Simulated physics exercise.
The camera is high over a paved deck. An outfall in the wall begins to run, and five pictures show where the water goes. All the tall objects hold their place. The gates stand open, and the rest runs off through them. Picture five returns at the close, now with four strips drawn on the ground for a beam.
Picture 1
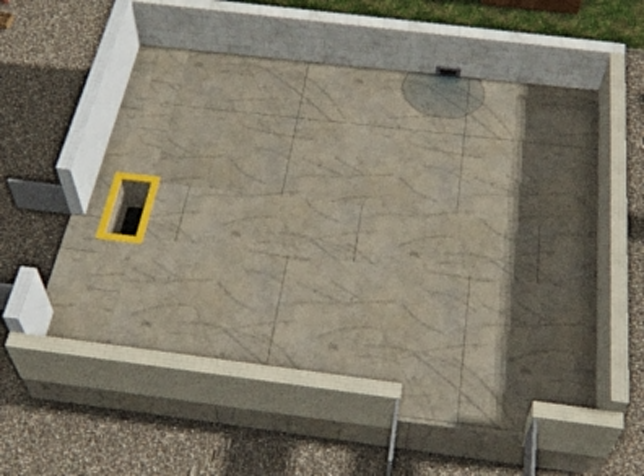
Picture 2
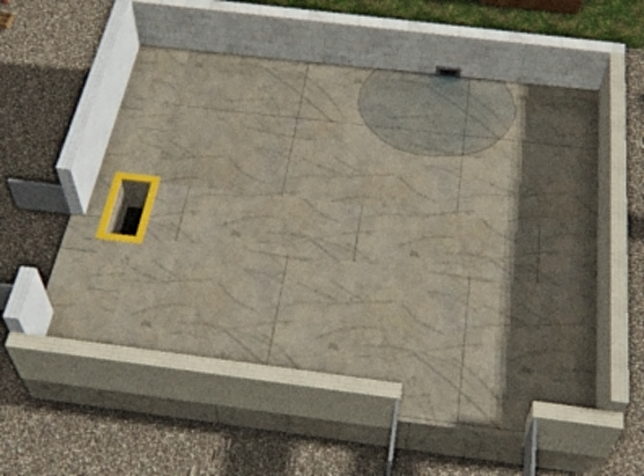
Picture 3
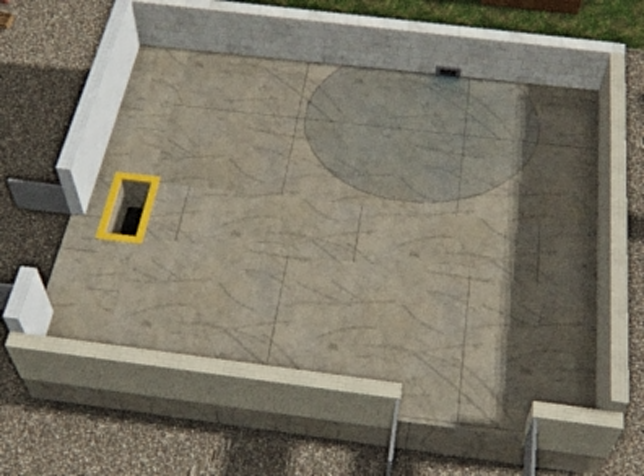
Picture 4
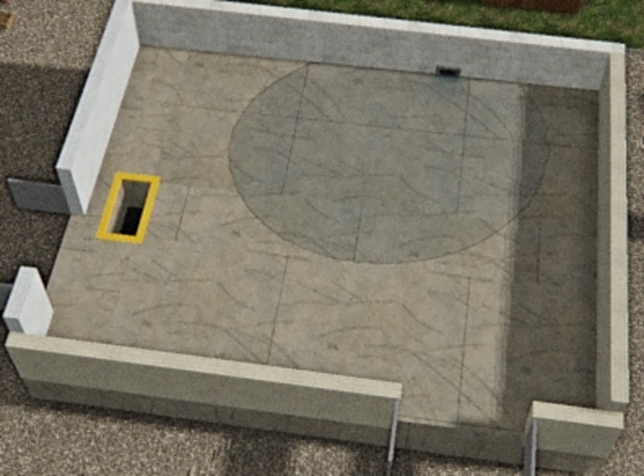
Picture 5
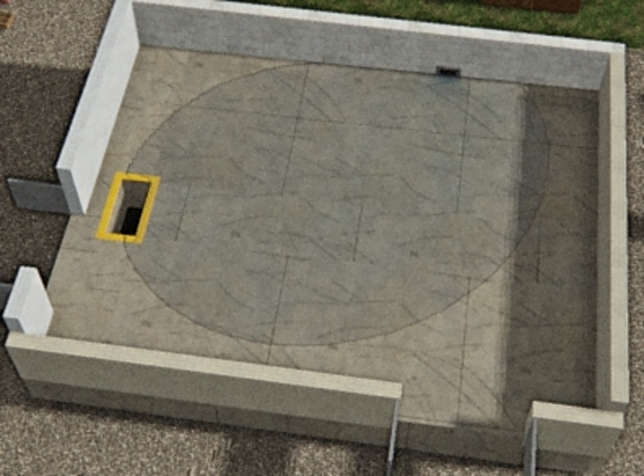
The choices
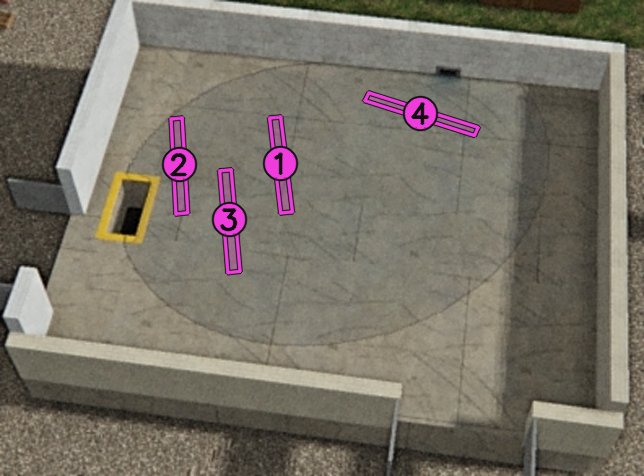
On a walled, paved deck seen from above, a small round patch of water by the opening in the back wall spread wider and wider across the floor until it reached the yellow-edged drain on the left.
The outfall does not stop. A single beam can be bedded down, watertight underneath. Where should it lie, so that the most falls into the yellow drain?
4 beats the others.
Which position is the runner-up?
That would be 3.
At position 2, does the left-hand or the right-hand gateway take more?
More leaves on the left.
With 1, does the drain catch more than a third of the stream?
No.
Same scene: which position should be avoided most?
That is position 2.
In magenta, 1 from (275, 117) to (286, 212); 2 from (176, 118) to (181, 213); 3 from (225, 170) to (233, 272); 4 from (366, 96) to (476, 131).
For position 1, about 21 % of the stream goes into the yellow drain, about 79 % out by the gates.
For position 2, about 10 % of the stream goes into the yellow drain, about 90 % out by the gates.
For position 3, about 30 % of the stream goes into the yellow drain, about 70 % out by the gates.
For position 4, about 42 % of the stream goes into the yellow drain, about 57 % out by the gates.
